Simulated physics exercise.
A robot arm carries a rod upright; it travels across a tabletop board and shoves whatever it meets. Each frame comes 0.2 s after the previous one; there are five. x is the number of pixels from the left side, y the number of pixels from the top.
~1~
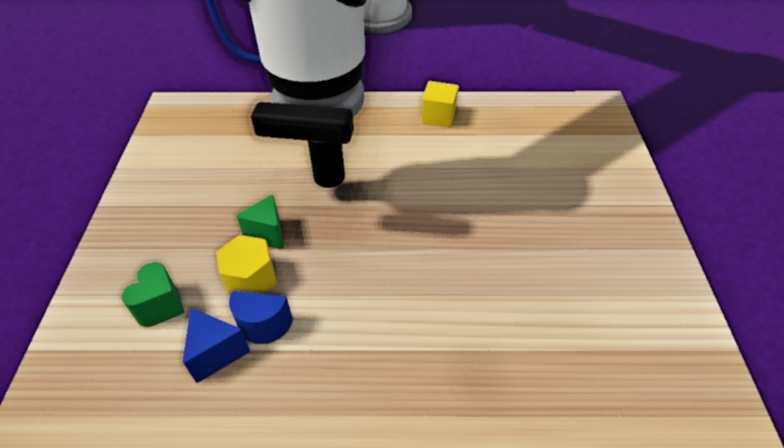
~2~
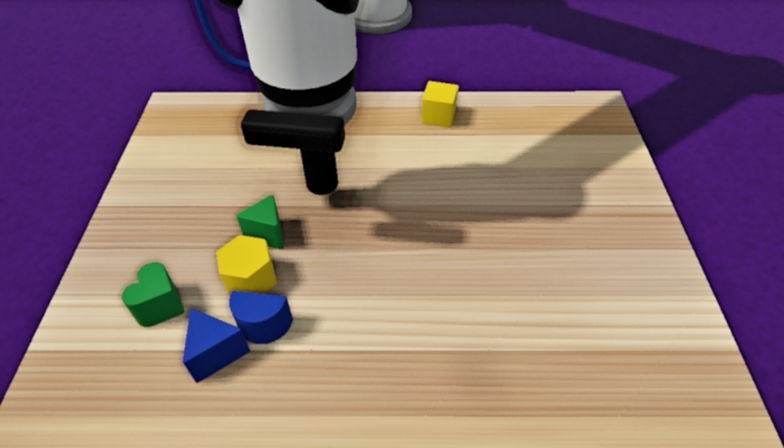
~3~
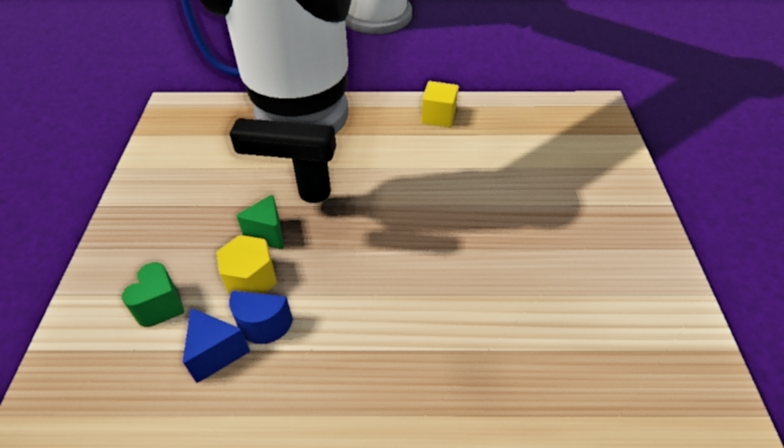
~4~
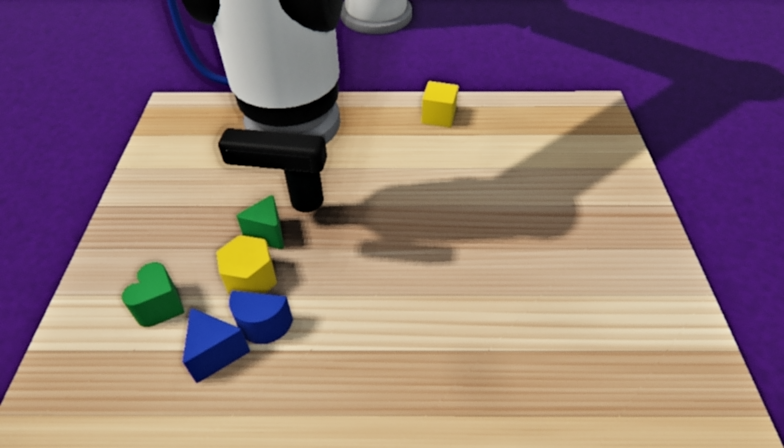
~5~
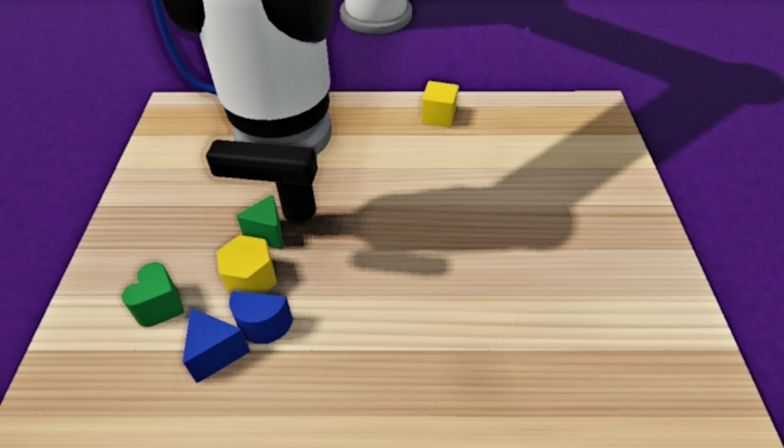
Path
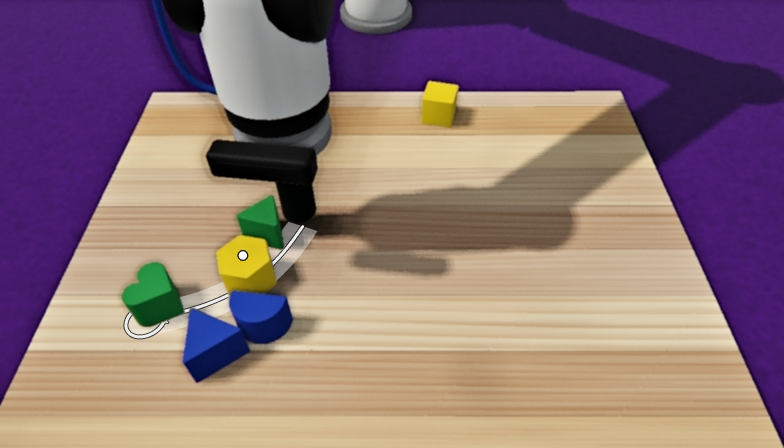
The video shows a robot arm with a black rod moving gradually down and slightly left over a wooden board, nearing a green triangular block, while the green, yellow and blue blocks all stay still.
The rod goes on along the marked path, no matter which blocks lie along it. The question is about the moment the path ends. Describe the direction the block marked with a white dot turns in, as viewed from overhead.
Watching from overhead, you'd notice the block marked with a white dot rotating counter-clockwise.
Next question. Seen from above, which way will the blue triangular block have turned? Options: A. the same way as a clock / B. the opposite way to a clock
I choose B.
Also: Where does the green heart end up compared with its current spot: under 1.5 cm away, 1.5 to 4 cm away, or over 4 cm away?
Covers over 4 cm.
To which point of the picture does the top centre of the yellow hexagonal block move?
I think it will end close to (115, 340).
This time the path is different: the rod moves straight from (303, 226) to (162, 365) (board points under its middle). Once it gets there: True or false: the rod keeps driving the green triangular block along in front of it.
That claim is false.
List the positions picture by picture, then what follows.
In the first frame, rod tip at (329, 177); block tops, green heart at (148, 284); blue triangular block at (205, 333); yellow hexagonal block at (243, 255); green triangular block at (262, 211).
In the second frame, rod at (322, 184); blocks unchanged.
In the third frame, rod at (315, 192); blocks unchanged.
In the fourth frame, rod at (307, 201); blocks unchanged.
In the fifth frame, rod at (300, 211); green heart at (148, 284); blue triangular block at (205, 333); yellow hexagonal block at (243, 255); green triangular block at (262, 211).
Path on the board, from (303, 226) over (268, 268) and (213, 302) to (146, 320); the dot is on the yellow hexagonal block.
What follows on the original path. One third of the way, rod at (263, 253); yellow hexagonal block at (222, 272); green triangular block at (247, 220), turned 45° clockwise.
Two thirds of the way, rod at (206, 287); green heart at (125, 292), turned 55° clockwise; blue triangular block at (191, 343), turned 50° anticlockwise; yellow hexagonal block at (161, 312); green triangular block at (247, 221), turned 50° clockwise.
At the end, rod at (136, 306); green heart at (84, 297), turned 75° clockwise; blue triangular block at (189, 345), turned 60° anticlockwise; yellow hexagonal block at (115, 340), turned 60° anticlockwise; green triangular block at (247, 221), turned 50° clockwise.
